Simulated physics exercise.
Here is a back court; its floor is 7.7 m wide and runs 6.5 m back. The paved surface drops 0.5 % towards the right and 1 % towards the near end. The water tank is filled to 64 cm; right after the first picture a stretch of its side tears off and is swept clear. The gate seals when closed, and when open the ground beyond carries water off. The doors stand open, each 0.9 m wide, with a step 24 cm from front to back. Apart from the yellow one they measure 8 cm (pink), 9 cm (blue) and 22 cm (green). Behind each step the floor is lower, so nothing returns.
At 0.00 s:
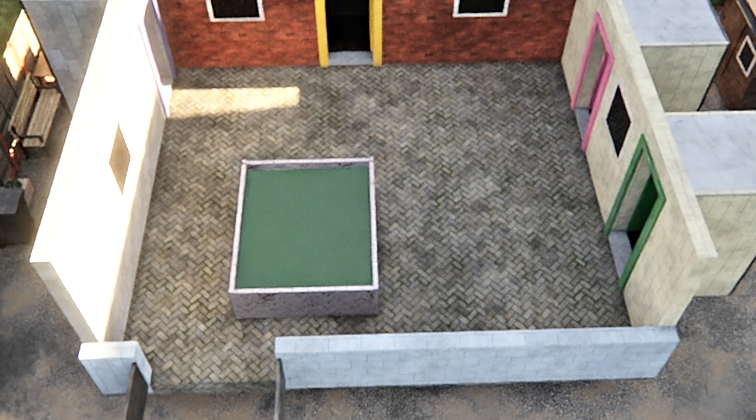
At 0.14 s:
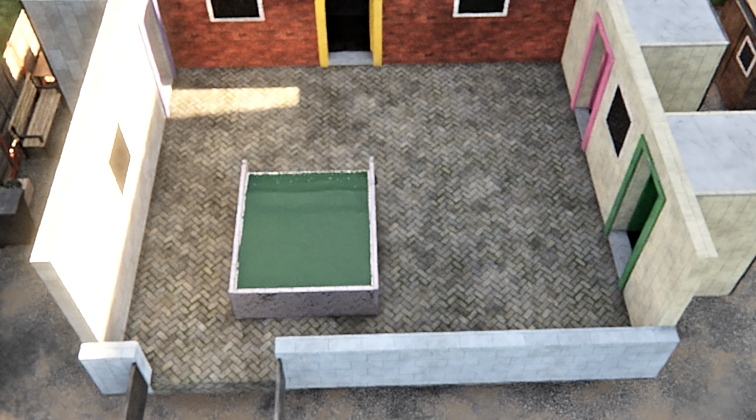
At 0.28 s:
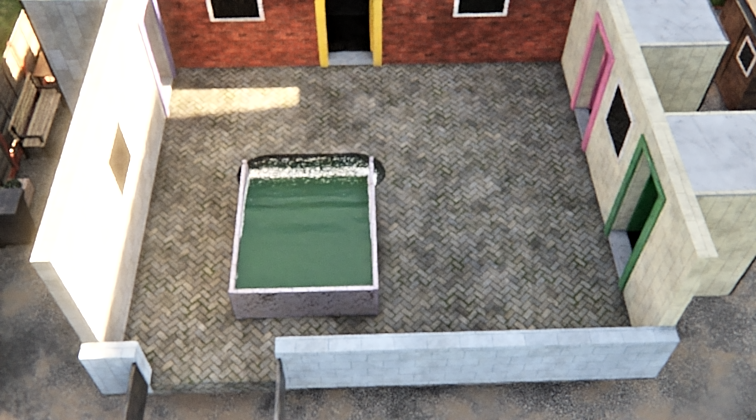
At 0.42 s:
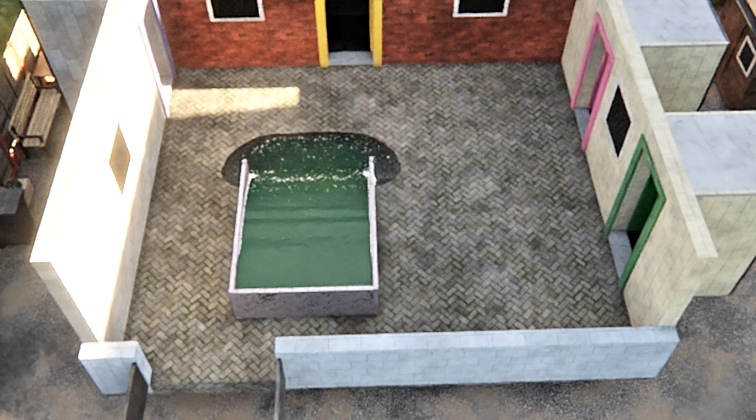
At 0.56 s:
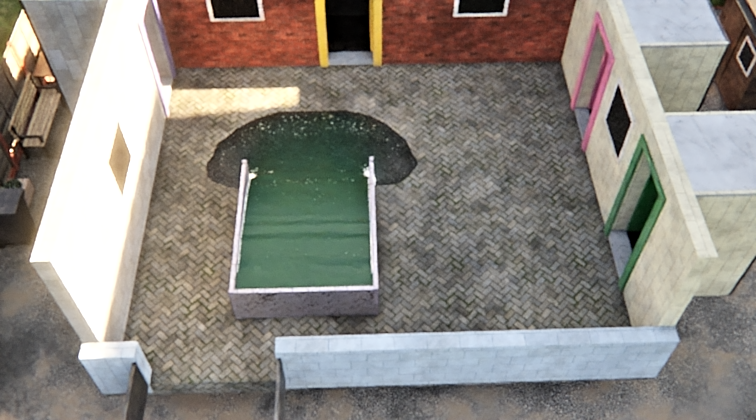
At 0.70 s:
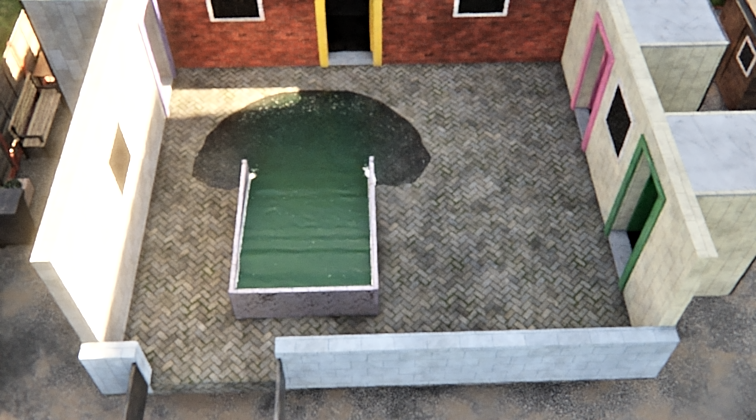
Green water pouring from the open far side of a rectangular tank, spreading in a widening dark fan across a paved courtyard.
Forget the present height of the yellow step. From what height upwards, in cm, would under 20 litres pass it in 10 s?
About 26 cm.
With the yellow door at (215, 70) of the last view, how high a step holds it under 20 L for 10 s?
About 20 cm.
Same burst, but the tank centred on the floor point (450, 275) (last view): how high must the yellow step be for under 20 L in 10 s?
Some 18 cm.
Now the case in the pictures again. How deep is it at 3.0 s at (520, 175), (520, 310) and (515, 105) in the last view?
In that order: 0, 0 and 3 cm.
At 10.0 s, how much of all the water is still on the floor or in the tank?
Roughly 78 in a hundred.
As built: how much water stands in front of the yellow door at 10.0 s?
Some 3.5 cm.
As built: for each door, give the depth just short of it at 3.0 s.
In cm: Pink 0, blue 26, green 0, yellow 26.
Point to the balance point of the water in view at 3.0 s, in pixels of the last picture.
Near (317, 139).
After 1.4 s water covers 30 % of the floor, deepest (32 cm) near (304, 66); 17 cm at the yellow door, 14 litres in over its 14 cm step.
After 3.0 s water covers 40 % of the floor, deepest (34 cm) near (176, 68); 26 cm at the yellow door, 138 litres in over its 14 cm step.
After 10.0 s water covers 95 % of the floor, deepest (14 cm) near (626, 334); 3 cm at the yellow door, 180 litres in over its 14 cm step.
At the yellow door as built, the water arrived by 1.0 s and peaked near 30 cm at 2.2 s.
With a step of 23 cm, 41 litres would have come in within the 10 s; with 31 cm, 1 litre. So under 20 litres takes about 26 cm.
